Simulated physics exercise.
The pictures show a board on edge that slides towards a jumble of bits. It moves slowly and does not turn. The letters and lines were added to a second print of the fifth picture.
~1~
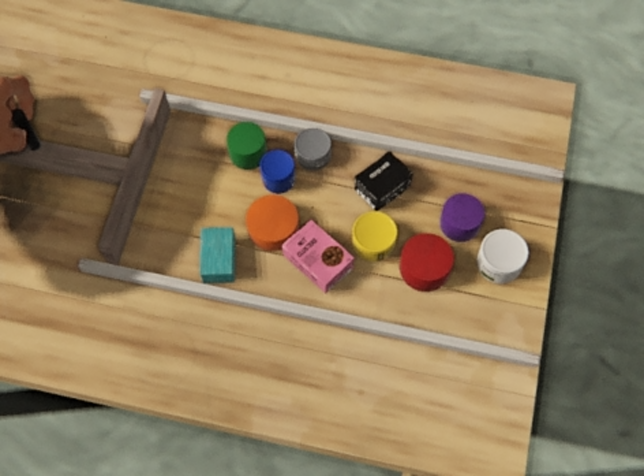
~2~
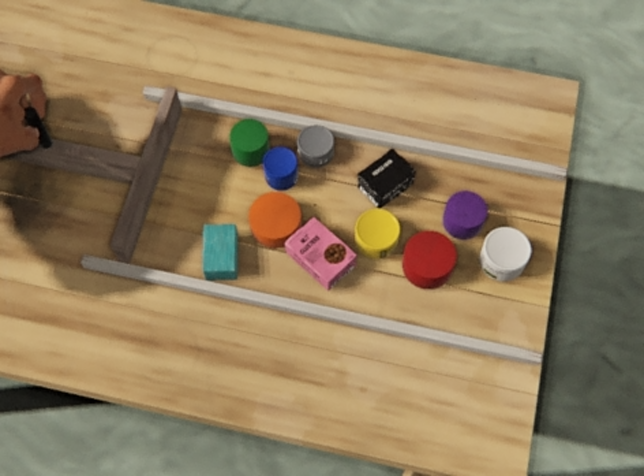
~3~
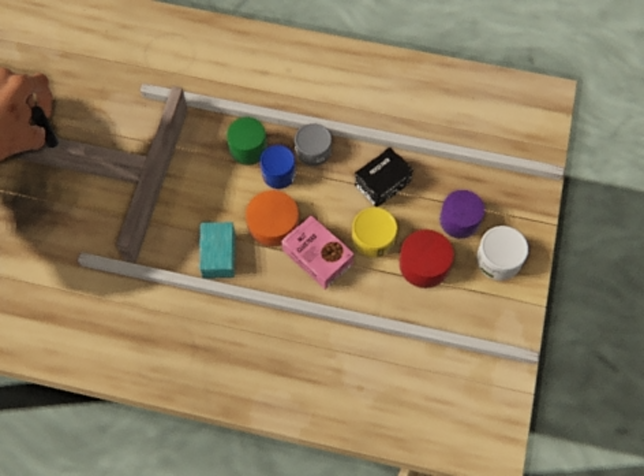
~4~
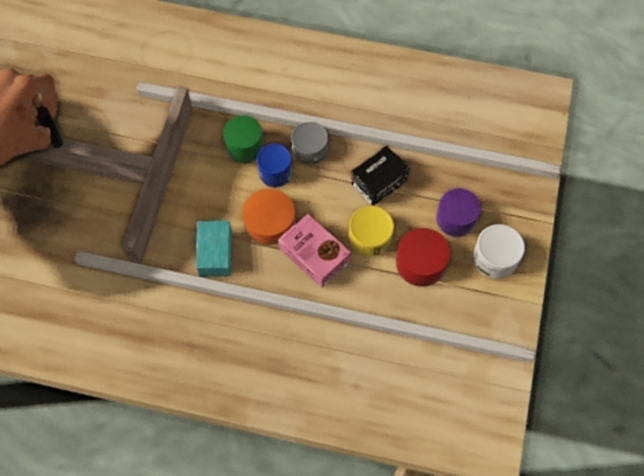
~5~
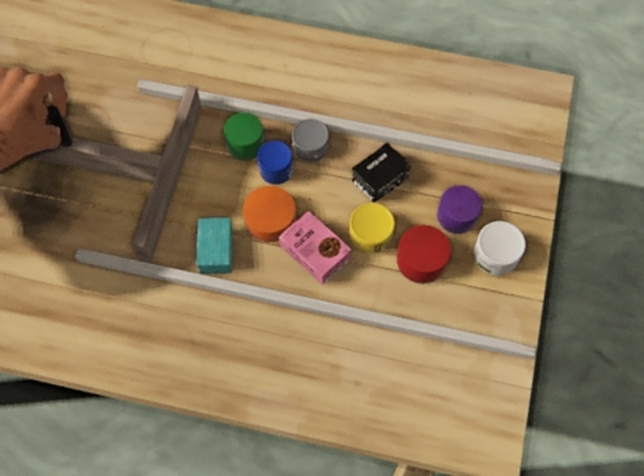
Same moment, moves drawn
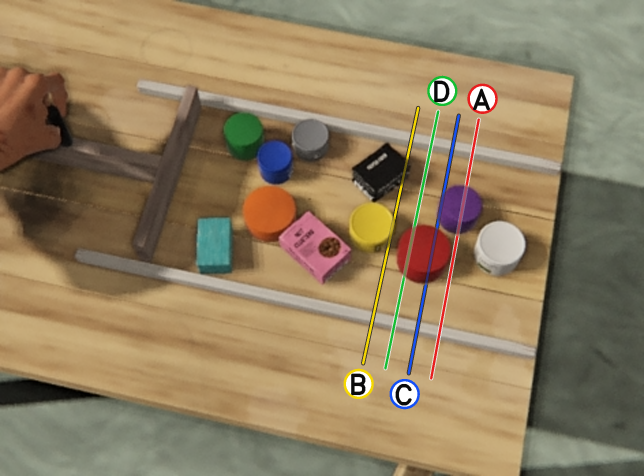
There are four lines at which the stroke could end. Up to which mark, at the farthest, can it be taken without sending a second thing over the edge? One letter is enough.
C is the last line within the limit.
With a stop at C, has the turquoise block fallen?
No.
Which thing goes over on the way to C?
It is the white jar.
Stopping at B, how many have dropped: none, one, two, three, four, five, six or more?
By then, none.
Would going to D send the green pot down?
By then, no.
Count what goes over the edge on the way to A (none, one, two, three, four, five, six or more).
By then, three.
On the copy, A at (456, 241); B at (392, 228); C at (435, 236); D at (413, 232).
On C. First, board (262, 182); grey tub (339, 143); turquoise block (268, 260).
Then, board (359, 202); white jar (502, 255); purple pot (483, 218).
Finally, board (434, 217); white jar over the edge; purple pot (549, 234); one fallen.
By contrast, A drops three; B is within the limit but short; D is within the limit but short.
